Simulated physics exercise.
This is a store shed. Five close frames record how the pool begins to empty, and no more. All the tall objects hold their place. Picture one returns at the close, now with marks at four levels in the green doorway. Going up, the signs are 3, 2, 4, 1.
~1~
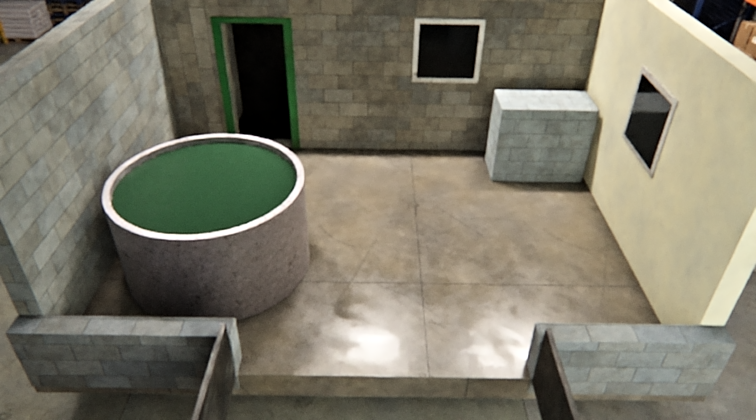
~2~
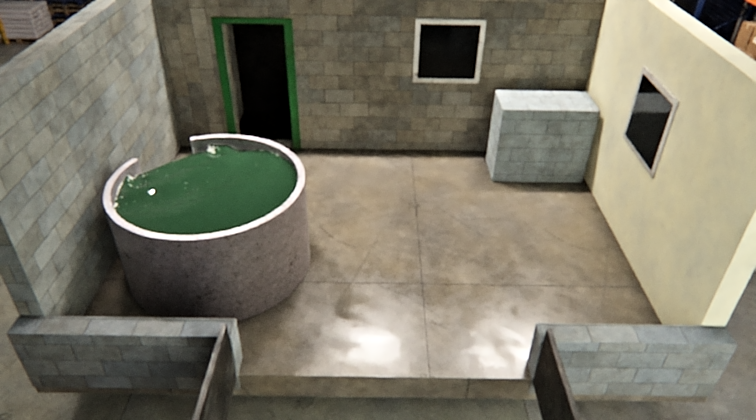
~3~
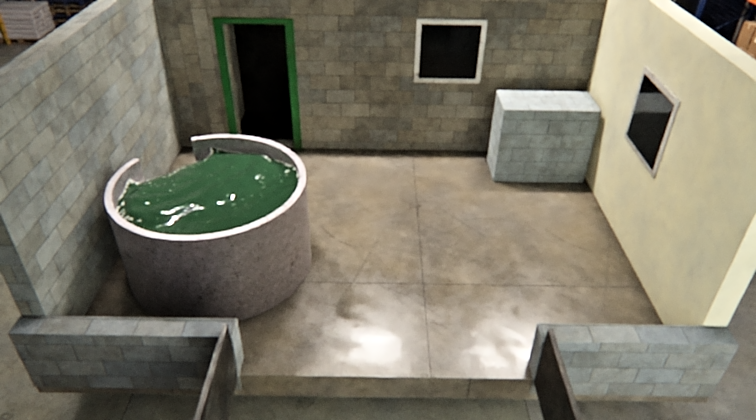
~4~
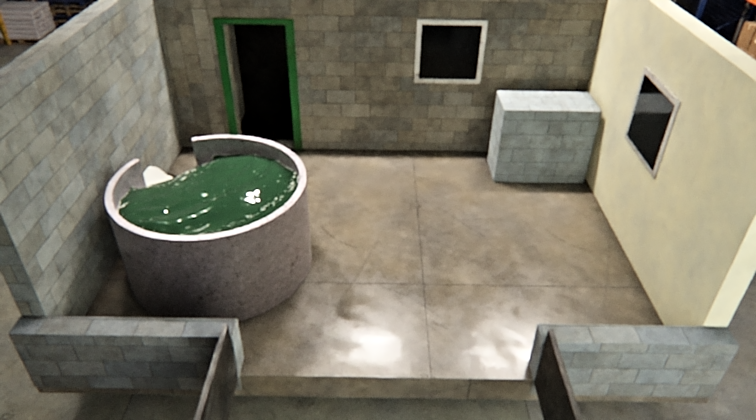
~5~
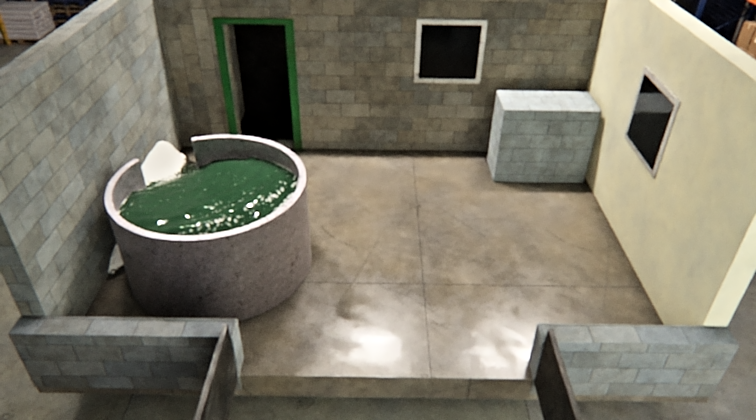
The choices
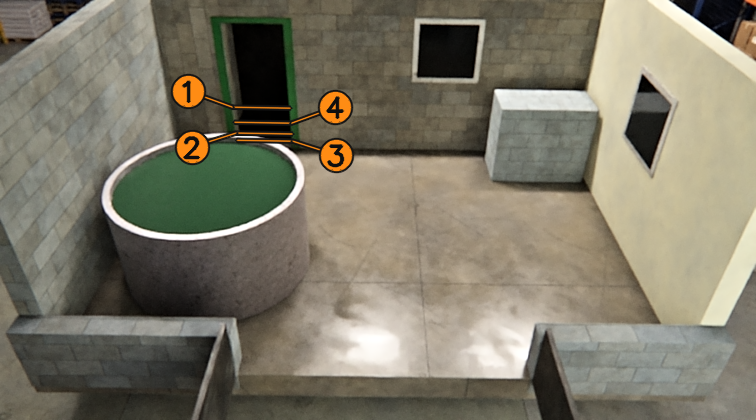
In this clip, a round tank of green liquid stands at the left of a block-walled space with a green doorway; a gap opens in its back-left rim, the surface churns, and pale liquid emerges behind the tank.
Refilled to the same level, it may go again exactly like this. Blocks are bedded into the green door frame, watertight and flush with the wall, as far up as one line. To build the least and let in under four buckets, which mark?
4 is the one.
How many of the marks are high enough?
Two of them.
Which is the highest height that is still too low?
2.
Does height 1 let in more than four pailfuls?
No.
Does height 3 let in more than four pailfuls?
Yes, that goes wrong.
On the marked copy, 1 at (261, 107); 2 at (264, 133); 3 at (264, 140); 4 at (263, 122); from the bottom up 3, 2, 4, 1.
With 1, nothing gets over.
With 2, about 8 bucketfuls get in.
With 3, dozens of bucketfuls pour in.
With 4, a splash gets over, under a bucket.
